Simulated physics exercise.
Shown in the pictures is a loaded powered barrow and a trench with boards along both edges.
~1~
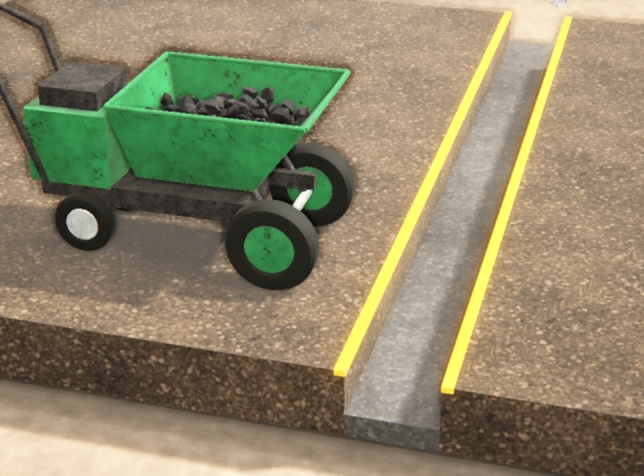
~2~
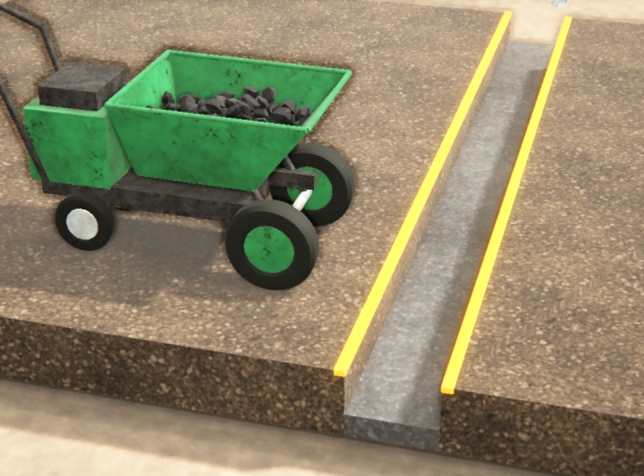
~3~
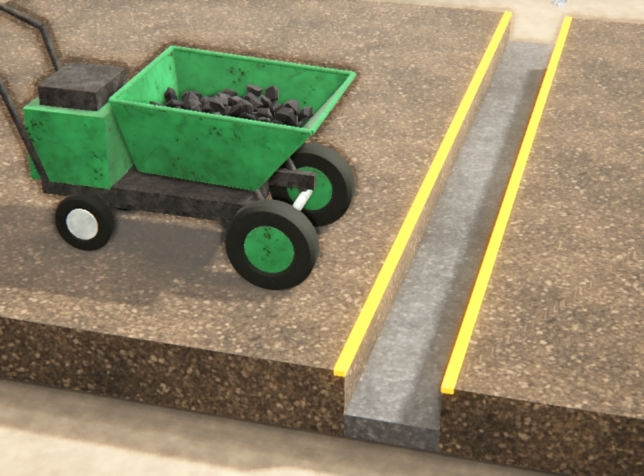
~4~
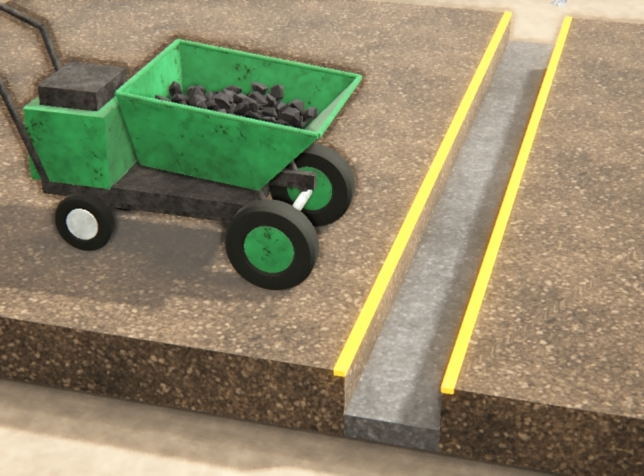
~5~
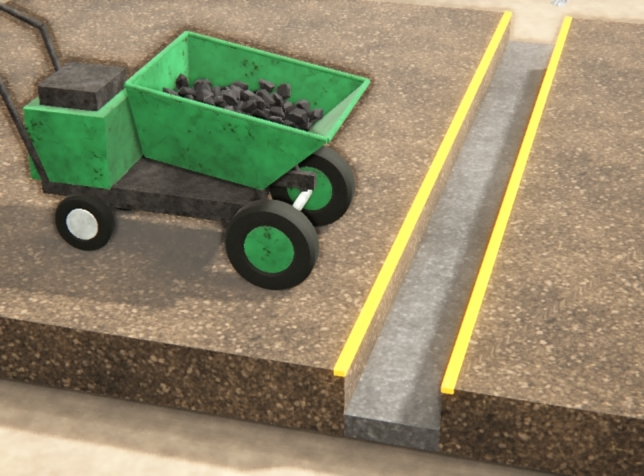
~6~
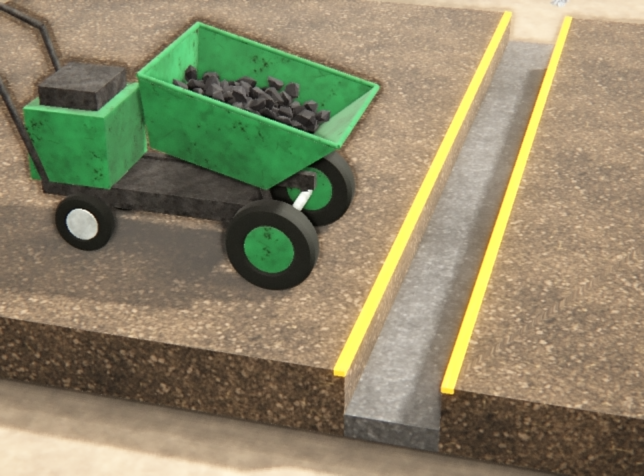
On a gravelly brown surface beside a narrow trench edged with yellow boards, a green powered barrow stood still while its skip, loaded with black lumps, gradually tilted a little toward the right.
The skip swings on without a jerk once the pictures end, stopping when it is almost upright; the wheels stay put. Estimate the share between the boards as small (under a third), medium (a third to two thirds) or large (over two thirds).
It is large.
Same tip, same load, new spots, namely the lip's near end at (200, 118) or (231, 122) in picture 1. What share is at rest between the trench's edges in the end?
First spot: About 40 percent; second spot: About 80 percent.
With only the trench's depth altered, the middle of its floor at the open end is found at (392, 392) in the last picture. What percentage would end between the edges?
About 70 per cent.
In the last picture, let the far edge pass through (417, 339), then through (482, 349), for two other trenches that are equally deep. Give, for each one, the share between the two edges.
30 %, then 100 %.
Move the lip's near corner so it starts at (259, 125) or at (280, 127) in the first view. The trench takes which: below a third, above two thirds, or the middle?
In the first case above two thirds, in the second case over two thirds.
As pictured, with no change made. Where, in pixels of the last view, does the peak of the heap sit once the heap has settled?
Once it settles, the peak is close to (498, 270) in the last picture.
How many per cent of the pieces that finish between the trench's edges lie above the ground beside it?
Estimate: Around 5 %.
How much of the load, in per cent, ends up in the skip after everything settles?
Roughly 0 percent.
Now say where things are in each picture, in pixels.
Lip of the skip near (305, 130), level; top of the load near (221, 118), lumps of coal; first edge of the trench near (358, 330); far edge near (461, 346), the trench over half as wide as the skip, and about half as deep as wide, in the first frame.
Lip of the skip near (307, 131), level; top of the load near (222, 118), in the second frame.
Lip of the skip near (311, 133), tipped barely; top of the load near (217, 105), in the third frame.
Lip of the skip near (318, 136), tipped a little; top of the load near (216, 116), in the fourth frame.
Lip of the skip near (327, 140), tipped a little; top of the load near (219, 102), in the fifth frame.
Lip of the skip near (337, 147), tipped a little; top of the load near (214, 94); first edge of the trench near (358, 330); far edge near (461, 346), in the sixth frame.
Shortly afterwards, skip tipped steeply; the whole lot in the skip.
Next, skip tipped right over; all but a few in the skip; a little in or heaped over the trench.
Some moments later, skip tipped right over; a little in the skip; the bulk in or heaped over the trench; a little beyond it.
In the end, skip tipped right over; the bulk in or heaped over the trench; a little beyond it.
